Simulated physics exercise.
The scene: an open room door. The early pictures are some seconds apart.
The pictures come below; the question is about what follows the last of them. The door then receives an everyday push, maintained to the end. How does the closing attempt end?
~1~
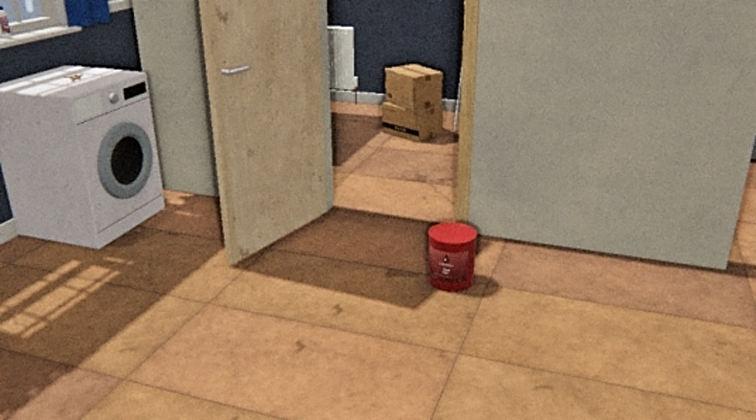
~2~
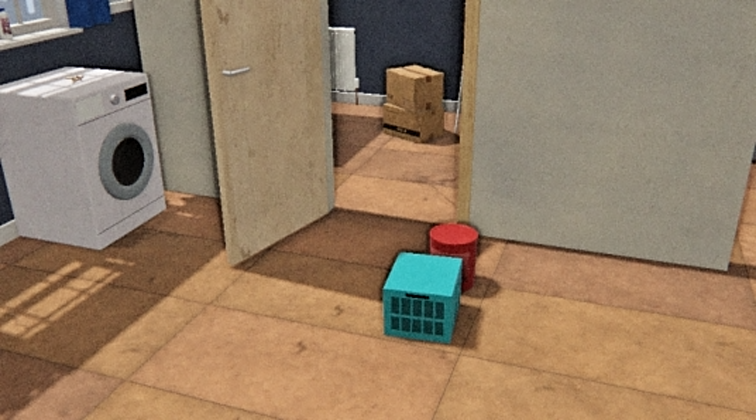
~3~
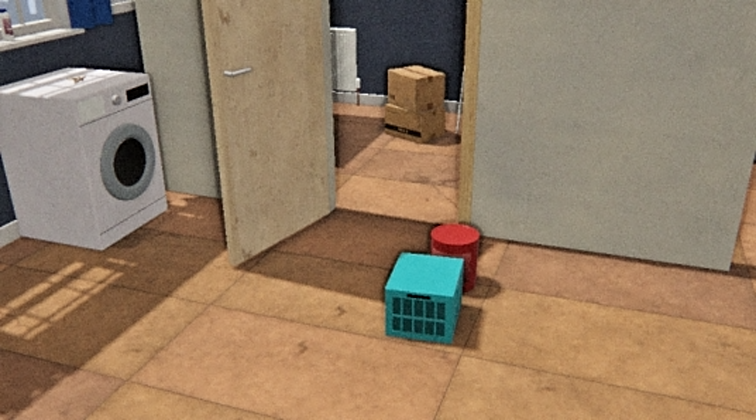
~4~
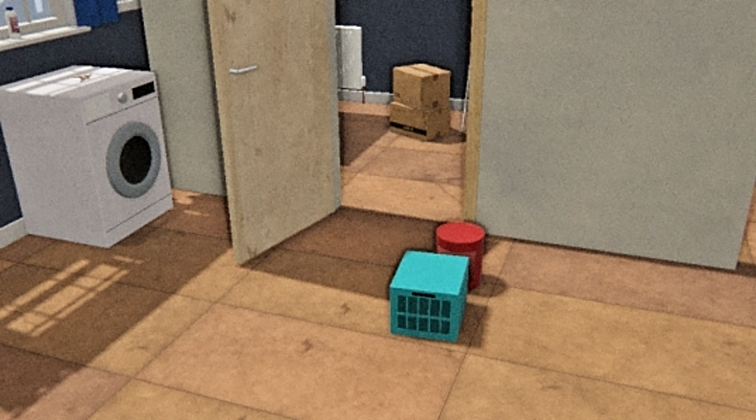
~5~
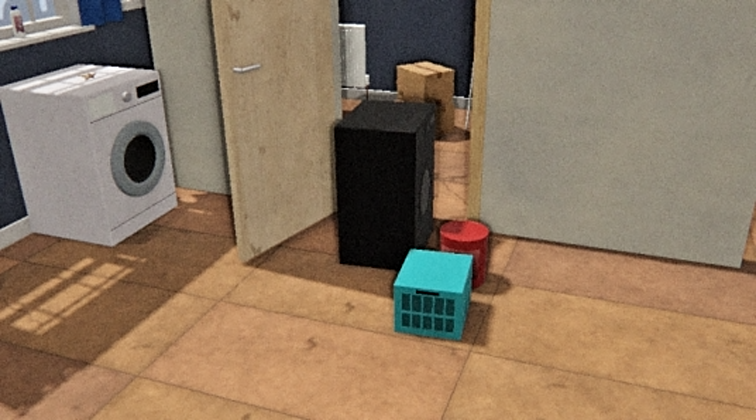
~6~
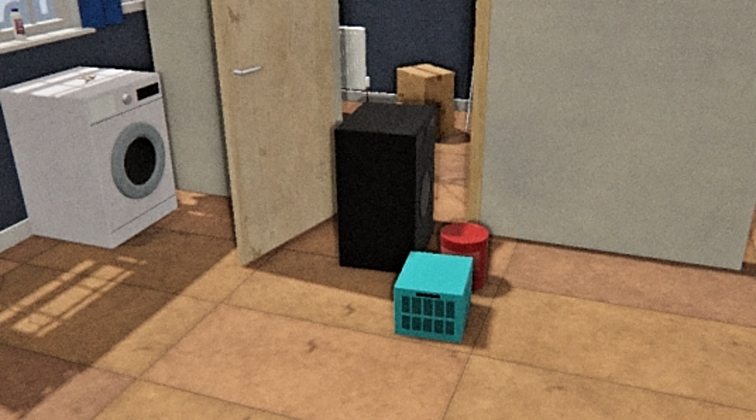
It ends with the door stuck open.
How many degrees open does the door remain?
The door ends up some 65° open.
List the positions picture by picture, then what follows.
The first frame shows door wide open and still.
The second frame shows door wide open and still; turquoise crate (424, 296); red pail (453, 258).
The third frame shows door wide open and still; turquoise crate (425, 297); red pail (454, 258).
The fourth frame shows door wide open and still; turquoise crate (430, 295); red pail (459, 257).
The fifth frame shows door wide open and still; turquoise crate (434, 293); red pail (463, 255).
The sixth frame shows door wide open and still; black appliance (388, 186); turquoise crate (435, 295).
Then, 0.60 s past the last view, open by 92°.
Then, 0.90 s past the last view, open by 76°.
Finally, open by 66°; all 3 still in place. Final places as the last picture's camera would see them, black appliance near (389, 185).
